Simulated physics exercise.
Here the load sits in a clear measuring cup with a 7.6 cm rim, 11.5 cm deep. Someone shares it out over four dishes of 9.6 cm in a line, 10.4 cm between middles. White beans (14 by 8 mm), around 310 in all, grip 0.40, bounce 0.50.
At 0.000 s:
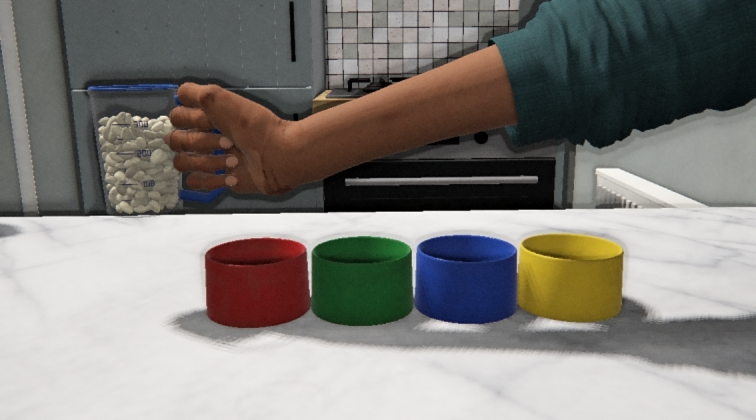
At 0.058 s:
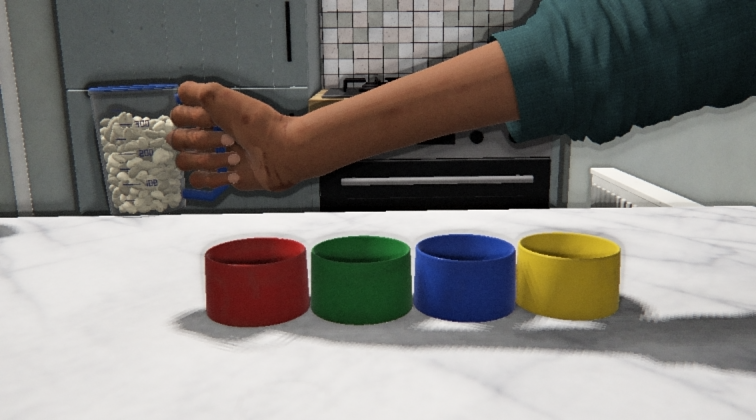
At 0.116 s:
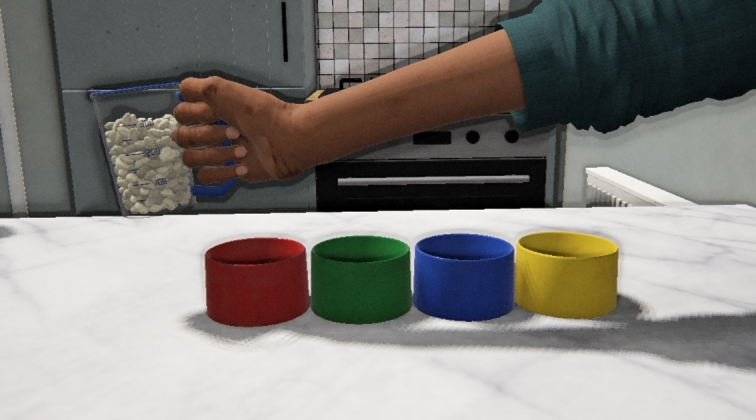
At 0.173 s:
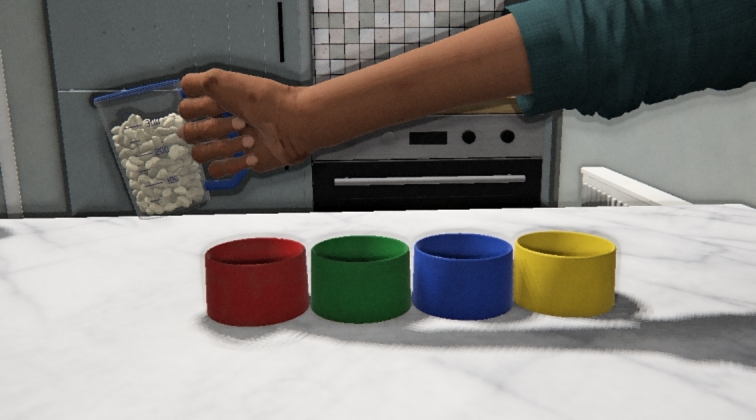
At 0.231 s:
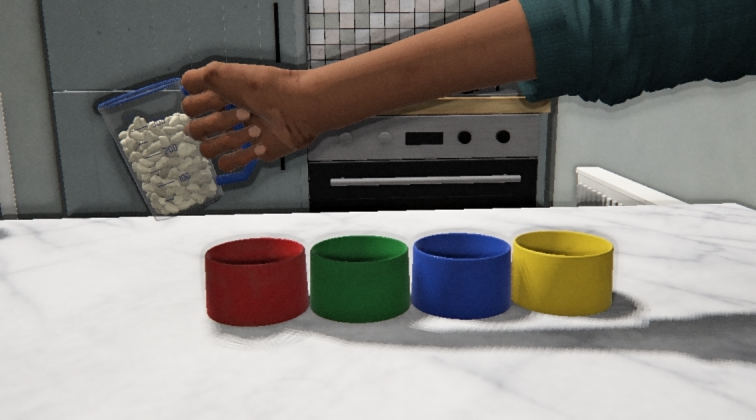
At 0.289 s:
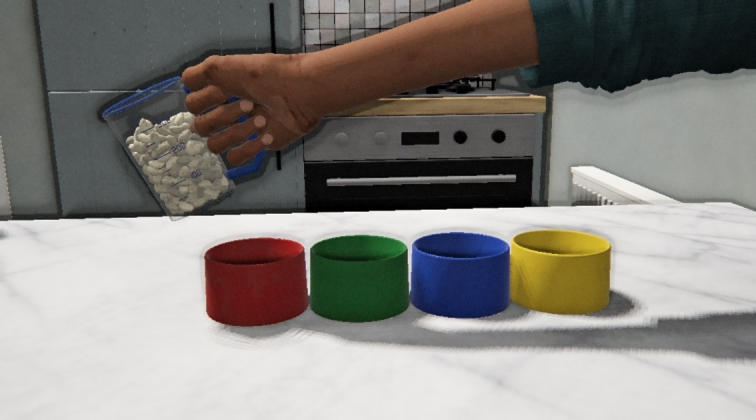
A hand in a dark teal sleeve reaches in from the right over a white marbled kitchen counter, seen from the front and slightly above, with an oven and grey cupboards behind. It grips a clear, blue-rimmed cup of white beans at left, beyond a row of red, green, blue and yellow dishes. The hand tilts the cup leftward, slowly then faster, easing it slightly right as the camera drifts subtly.
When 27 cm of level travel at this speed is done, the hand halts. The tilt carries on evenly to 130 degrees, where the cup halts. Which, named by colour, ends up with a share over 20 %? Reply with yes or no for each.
Red: Yes, blue: No, green: No, yellow: No, counter: No.
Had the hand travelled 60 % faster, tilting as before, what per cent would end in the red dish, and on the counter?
Red: 0; counter: 0.
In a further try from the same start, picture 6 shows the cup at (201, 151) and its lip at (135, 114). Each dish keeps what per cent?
Then red 0, blue 0, green 100, and yellow 0.
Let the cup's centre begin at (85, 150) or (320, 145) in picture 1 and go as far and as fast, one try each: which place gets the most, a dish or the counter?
The winner: Red; blue.
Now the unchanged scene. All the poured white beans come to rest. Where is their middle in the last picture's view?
At about (260, 279).
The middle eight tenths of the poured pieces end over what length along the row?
6 centimetres.
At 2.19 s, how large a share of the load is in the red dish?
I'd say around 95 per cent.
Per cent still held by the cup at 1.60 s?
0 per cent.
After 1.08 s, tilt 112 degrees; cup holds 90 %, red 5 %.
After 1.60 s, tilt 130 degrees; cup holds 0 %, red 95 %.
After 2.19 s, tilt 130 degrees; cup holds 0 %, red 95 %.
At rest (2.5 s), red 95 %, blue 0 %, green 0 %, yellow 0 %, counter 5 %.
